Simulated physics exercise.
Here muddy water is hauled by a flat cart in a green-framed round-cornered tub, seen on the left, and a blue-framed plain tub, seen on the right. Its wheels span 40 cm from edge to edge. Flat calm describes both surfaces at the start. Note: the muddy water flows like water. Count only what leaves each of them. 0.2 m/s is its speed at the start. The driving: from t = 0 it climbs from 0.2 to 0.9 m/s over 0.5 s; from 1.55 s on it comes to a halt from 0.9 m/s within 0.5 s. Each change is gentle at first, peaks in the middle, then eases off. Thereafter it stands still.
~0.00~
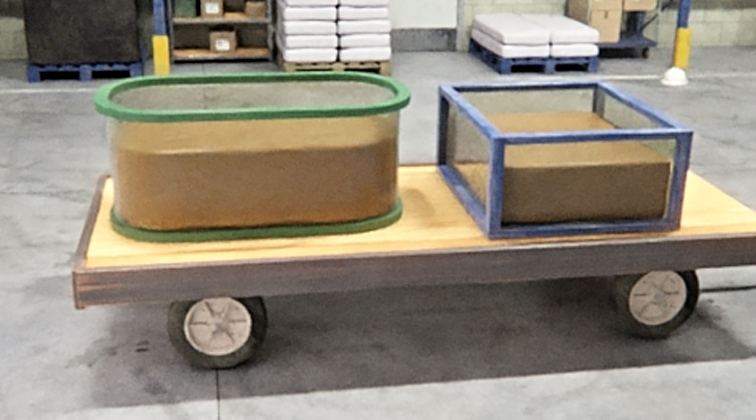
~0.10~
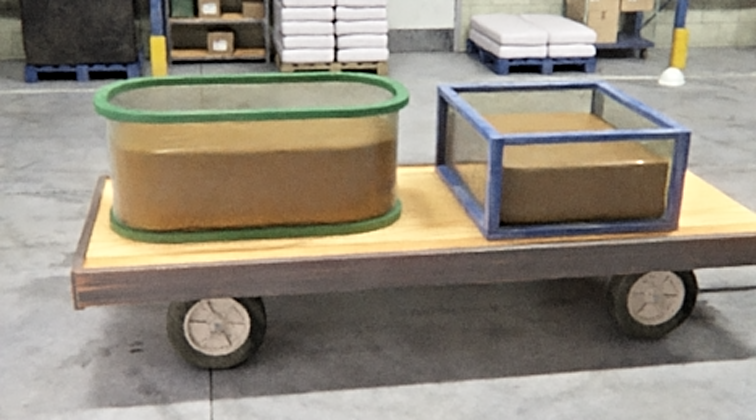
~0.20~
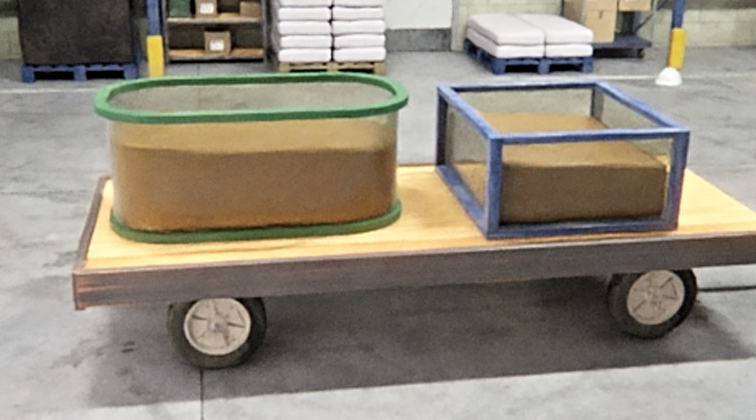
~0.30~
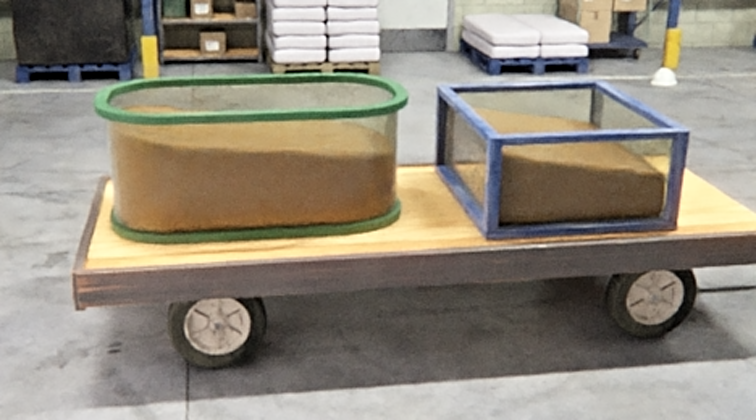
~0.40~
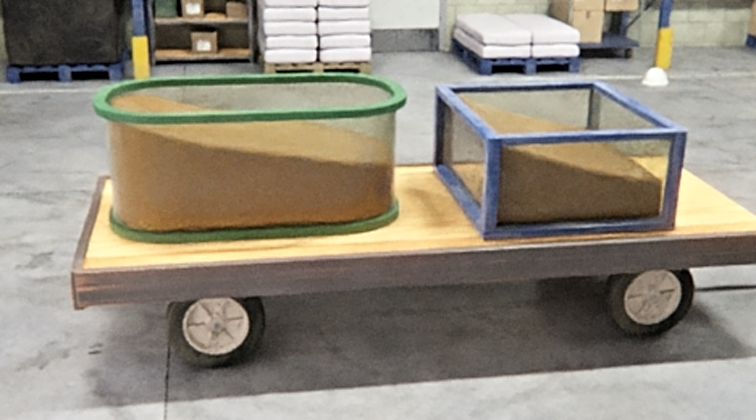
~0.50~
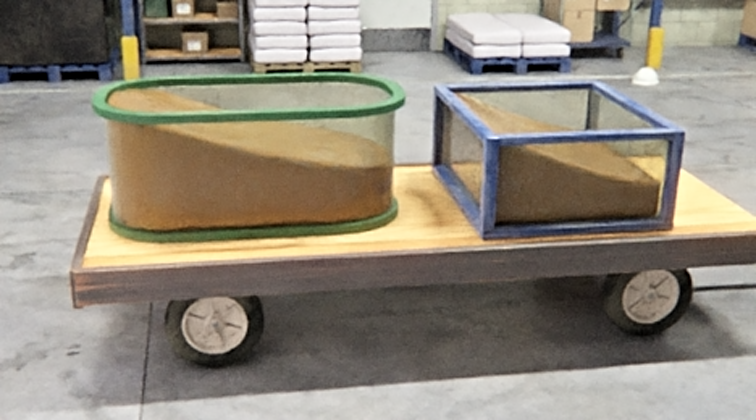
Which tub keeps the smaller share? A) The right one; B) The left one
Answer: A.
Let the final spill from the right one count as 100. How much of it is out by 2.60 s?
By then it's around 60 per cent.
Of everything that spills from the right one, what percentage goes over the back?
Roughly 20 in a hundred.
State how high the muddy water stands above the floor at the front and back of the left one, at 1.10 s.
Front 46 cm, back 28 cm.
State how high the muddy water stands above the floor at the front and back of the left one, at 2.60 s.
I'd put it at about 34 cm in front and about 28 cm behind.
By 1.10 s the left one has lost nothing (front 45 cm, back 28 cm); the right one has lost nothing (front 37 cm, back 19 cm).
By 1.80 s the left one has lost nothing (front 31 cm, back 37 cm); the right one has lost nothing (front 25 cm, back 28 cm).
By 2.60 s the left one has lost nothing (front 35 cm, back 28 cm); the right one has lost 2 per cent, over the front (front 18 cm, back 43 cm).
By 5.03 s the left one has lost nothing; the right one has lost 3 per cent, over the front and the back, a little elsewhere.
